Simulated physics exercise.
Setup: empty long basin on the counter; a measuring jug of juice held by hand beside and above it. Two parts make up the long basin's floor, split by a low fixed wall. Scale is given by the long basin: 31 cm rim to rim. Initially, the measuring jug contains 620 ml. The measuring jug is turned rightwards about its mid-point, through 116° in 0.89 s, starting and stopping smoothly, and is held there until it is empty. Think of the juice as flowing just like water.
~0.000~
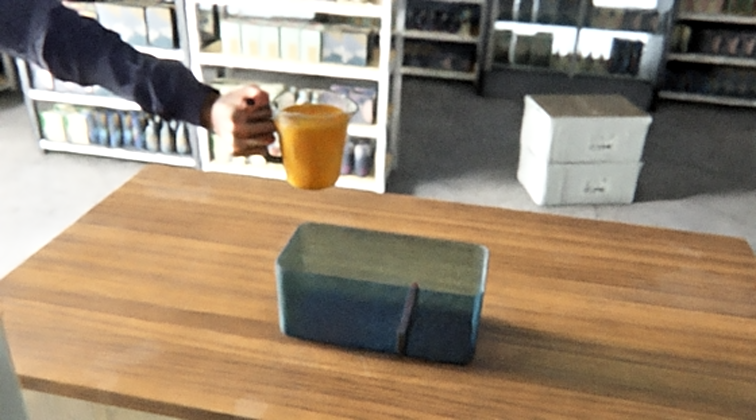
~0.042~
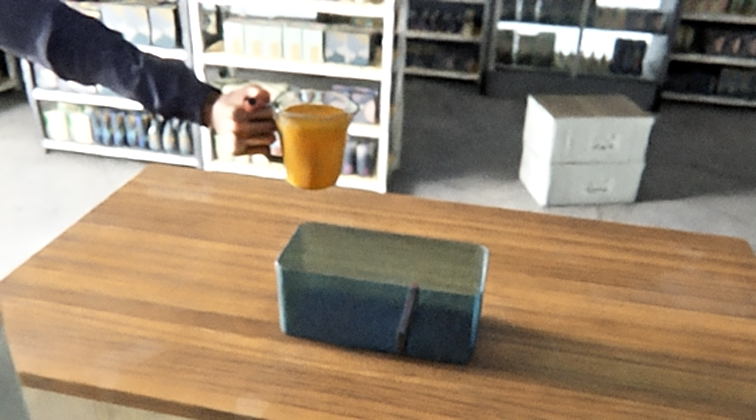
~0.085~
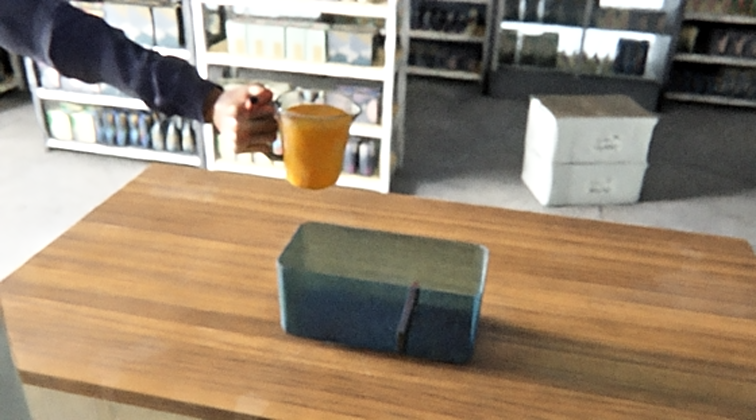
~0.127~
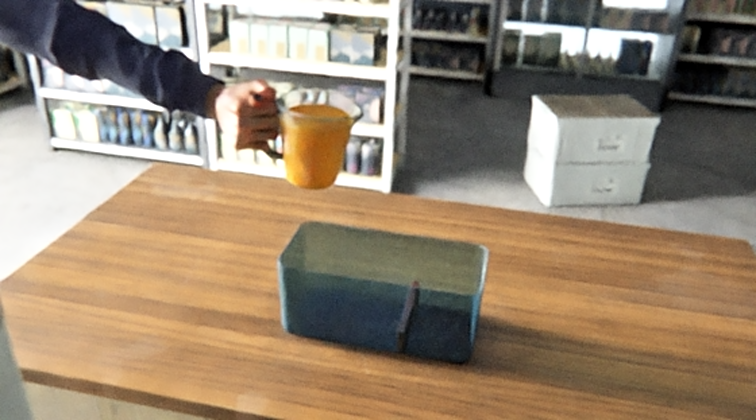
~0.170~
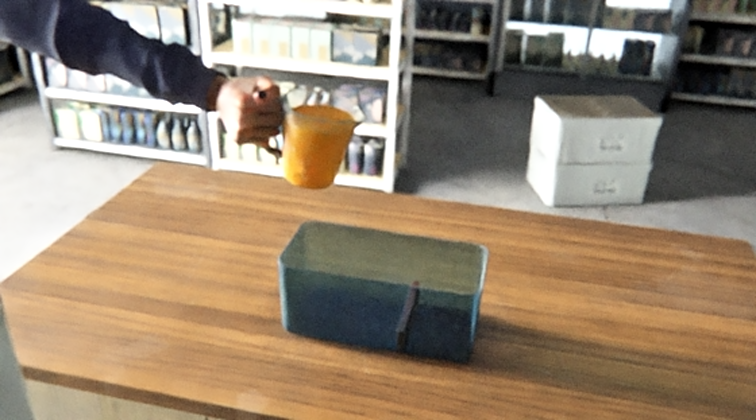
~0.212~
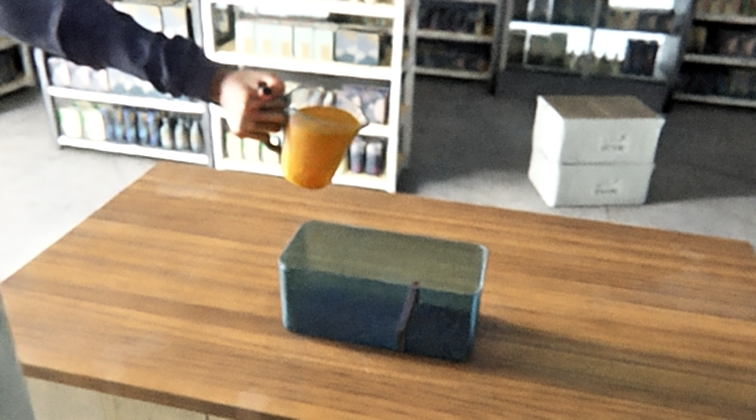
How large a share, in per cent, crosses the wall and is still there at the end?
A share of about 31 per cent.
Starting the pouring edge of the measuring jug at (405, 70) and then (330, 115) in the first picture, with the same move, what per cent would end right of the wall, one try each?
Some 60 and 10 per cent, in that order.
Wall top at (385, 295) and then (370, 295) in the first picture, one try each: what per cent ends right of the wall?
Around 75 and 90 percent, in that order.
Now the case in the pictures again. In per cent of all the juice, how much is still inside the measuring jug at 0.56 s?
64 %.
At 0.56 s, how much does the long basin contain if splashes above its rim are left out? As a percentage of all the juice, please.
Roughly 8 percent.
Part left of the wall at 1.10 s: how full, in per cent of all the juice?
I'd put it near 66 percent.
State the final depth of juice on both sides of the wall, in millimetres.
Final levels - left approx 16 mm, right approx 14 mm.
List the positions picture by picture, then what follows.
The first picture shows tilt 0°; pouring edge (359, 109); surface from (279, 110) to (350, 118); the long basin's rim runs from (288, 244) to (486, 272); the wall's top is at (409, 307).
The second picture shows tilt 1°; pouring edge (360, 110); surface from (280, 110) to (351, 118).
The third picture shows tilt 3°; pouring edge (361, 112); surface from (283, 109) to (352, 119).
The fourth picture shows tilt 6°; pouring edge (363, 115); surface from (285, 110) to (353, 121).
The fifth picture shows tilt 10°; pouring edge (366, 119); surface from (288, 110) to (357, 122).
The sixth picture shows tilt 16°; pouring edge (369, 125); surface from (290, 112) to (361, 123).
Then, 0.56 s in, the tilt is 82° and 63 per cent is still to pour, 2 is left of the wall and 5 right of it.
Then, 0.82 s in, the tilt is 114° and 7 per cent is still to pour, 43 is left of the wall and 32 right of it.
Then, 1.10 s in, the tilt is 116° and 0 per cent is still to pour, 66 is left of the wall and 31 right of it.
Then, 1.39 s in, the tilt is 116° and 0 per cent is still to pour, 66 is left of the wall and 31 right of it.
Finally, 66 per cent lies left of the wall, 31 right of it and 2 outside.
